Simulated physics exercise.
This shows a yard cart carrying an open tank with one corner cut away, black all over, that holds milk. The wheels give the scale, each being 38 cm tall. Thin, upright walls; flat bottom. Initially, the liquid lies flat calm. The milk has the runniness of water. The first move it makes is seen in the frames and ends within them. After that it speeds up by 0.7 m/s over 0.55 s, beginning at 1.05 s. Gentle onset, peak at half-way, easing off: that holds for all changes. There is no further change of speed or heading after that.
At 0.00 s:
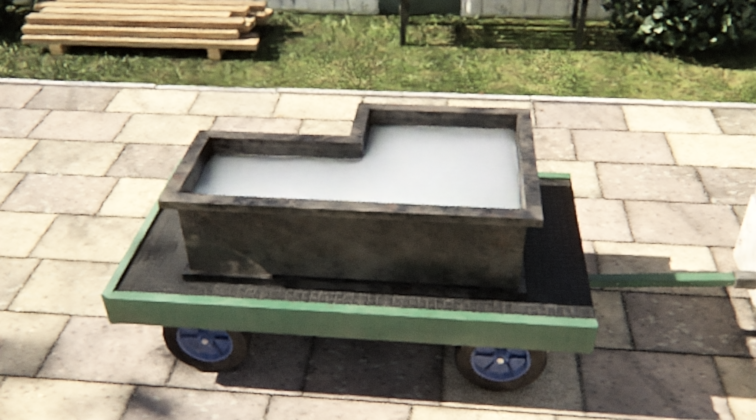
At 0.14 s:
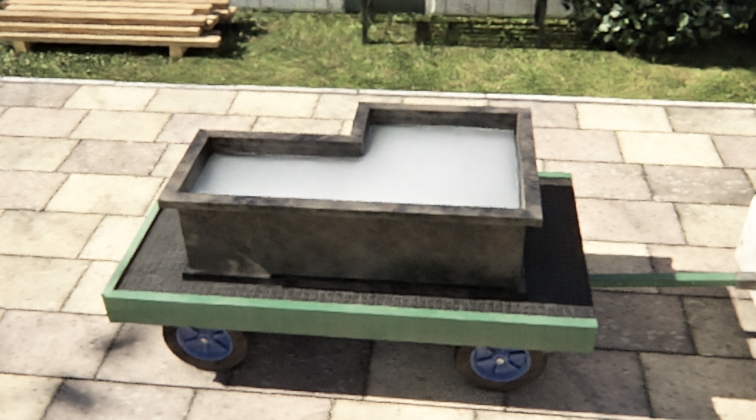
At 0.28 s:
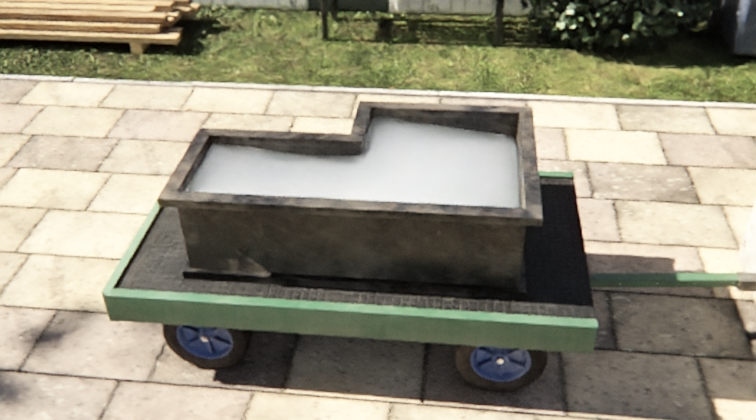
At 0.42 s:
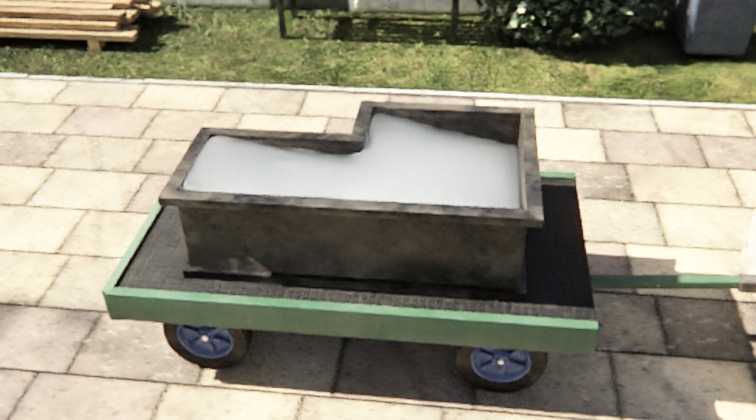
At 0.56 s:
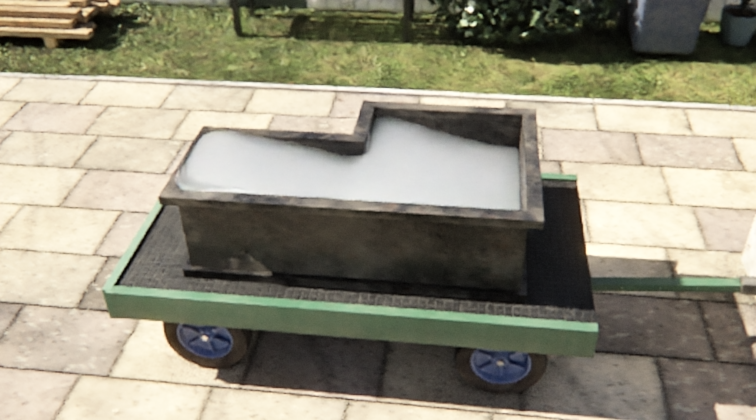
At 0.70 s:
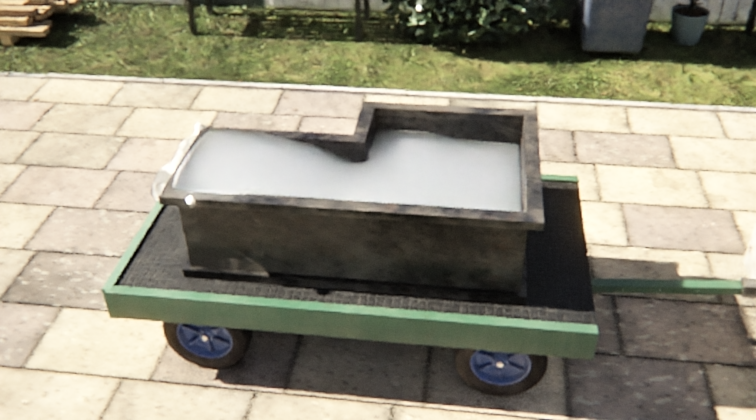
Black notched tank of milk riding a green cart rightward across paving, the milk sloping up leftward and lapping over the left rim.
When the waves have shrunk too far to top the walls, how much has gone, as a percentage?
Some 2 per cent has gone overboard.
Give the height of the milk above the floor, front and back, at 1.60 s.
Height at the front is 24 cm; height at the back is 32 cm.
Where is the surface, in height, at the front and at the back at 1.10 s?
Level, front = 32 cm; level, back = 32 cm.
After 1.10 s it stands 32 cm high behind and 31 cm in front; 1 per cent has gone over the back.
After 1.60 s it stands 33 cm high behind and 24 cm in front; 1 per cent has gone over the back.
After 2.10 s it stands 36 cm high behind and 30 cm in front; 2 per cent has gone over the back.
After 4.59 s 2 per cent has gone over the back, 5 of 233 litres.
